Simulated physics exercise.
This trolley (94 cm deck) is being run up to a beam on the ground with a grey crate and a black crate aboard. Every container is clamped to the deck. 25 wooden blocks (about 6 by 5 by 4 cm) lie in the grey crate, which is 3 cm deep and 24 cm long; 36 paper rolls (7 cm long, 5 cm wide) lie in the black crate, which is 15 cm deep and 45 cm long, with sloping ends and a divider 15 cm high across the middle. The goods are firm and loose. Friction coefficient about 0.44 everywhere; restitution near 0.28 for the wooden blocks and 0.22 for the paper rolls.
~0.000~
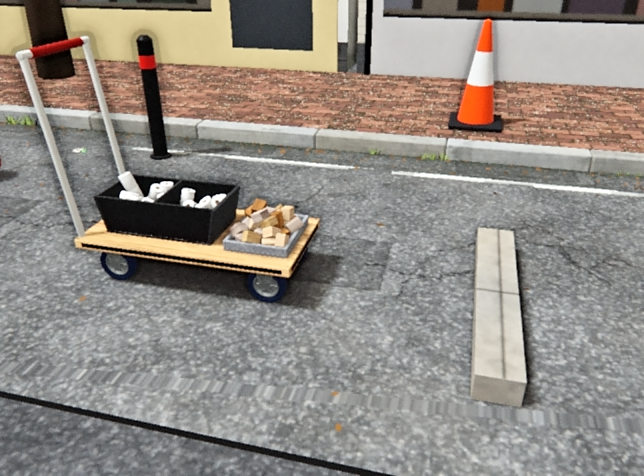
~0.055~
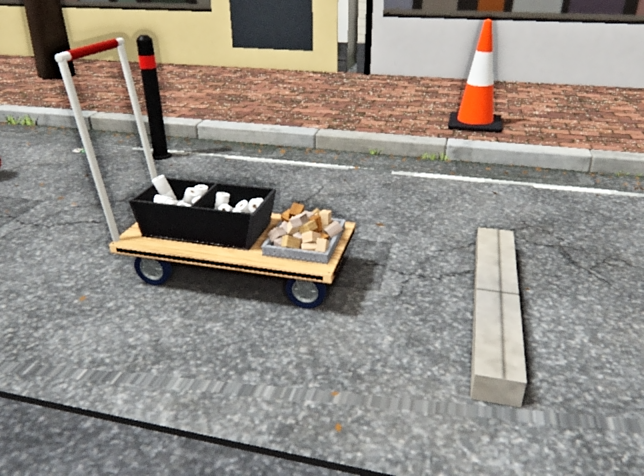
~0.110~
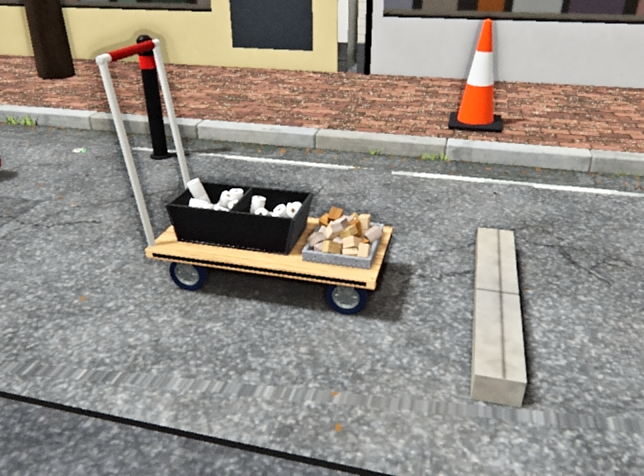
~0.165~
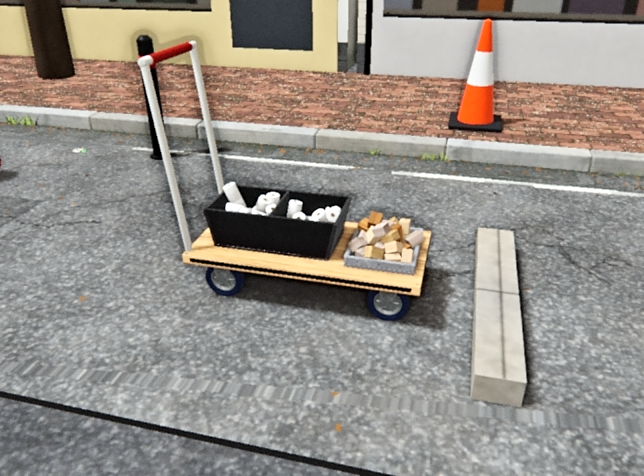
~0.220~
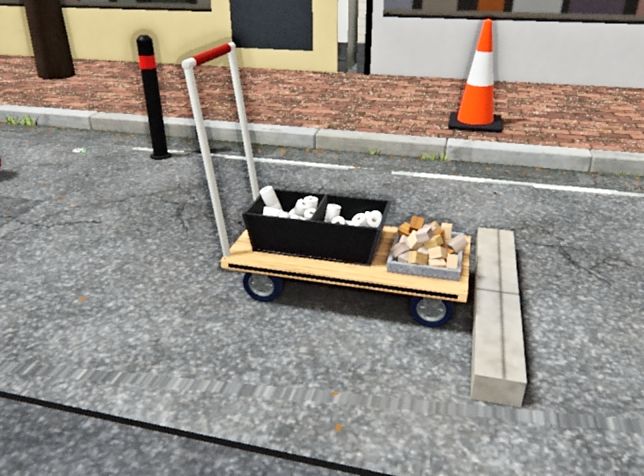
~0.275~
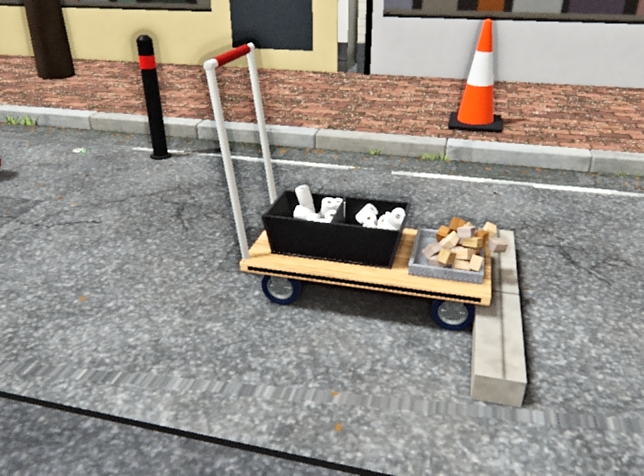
Flatbed trolley carrying a black crate of white rolls and a grey crate of wooden blocks rolling right to a beam, blocks shifting forward.
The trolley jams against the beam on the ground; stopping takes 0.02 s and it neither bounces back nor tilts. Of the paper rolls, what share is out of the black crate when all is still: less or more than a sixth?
Less than a sixth of the paper rolls leave the black crate.
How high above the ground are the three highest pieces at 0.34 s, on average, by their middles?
Some 42 cm up.
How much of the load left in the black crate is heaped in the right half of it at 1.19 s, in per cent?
About 50 per cent.
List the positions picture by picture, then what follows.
In the first picture (we follow the rim corner now nearest the camera), black crate at (212, 209); grey crate at (284, 248); 74 cm still to roll; nothing out yet.
Black crate at (251, 214); grey crate at (325, 253); 58 cm still to roll, in the second picture.
Black crate at (292, 219); grey crate at (367, 259); 41 cm still to roll, in the third picture.
Black crate at (334, 223); grey crate at (411, 264); 24 cm still to roll, in the fourth picture.
Black crate at (378, 229); grey crate at (457, 270); 8 cm still to roll, in the fifth picture.
Black crate at (399, 231); grey crate at (480, 273); stopped; 2 out, the lowest block at (497, 245), in the sixth picture.
After 0.34 s, 6 of 25 out of the grey crate and 0 of 36 out of the black crate.
After 0.46 s, 11 of 25 out of the grey crate and 1 of 36 out of the black crate.
After 0.69 s, 13 of 25 out of the grey crate and 1 of 36 out of the black crate.
When it is over (at 1.19 s), 13 of 25 out of the grey crate and 1 of 36 out of the black crate. Asked share, 1 of 36, 3 per cent.
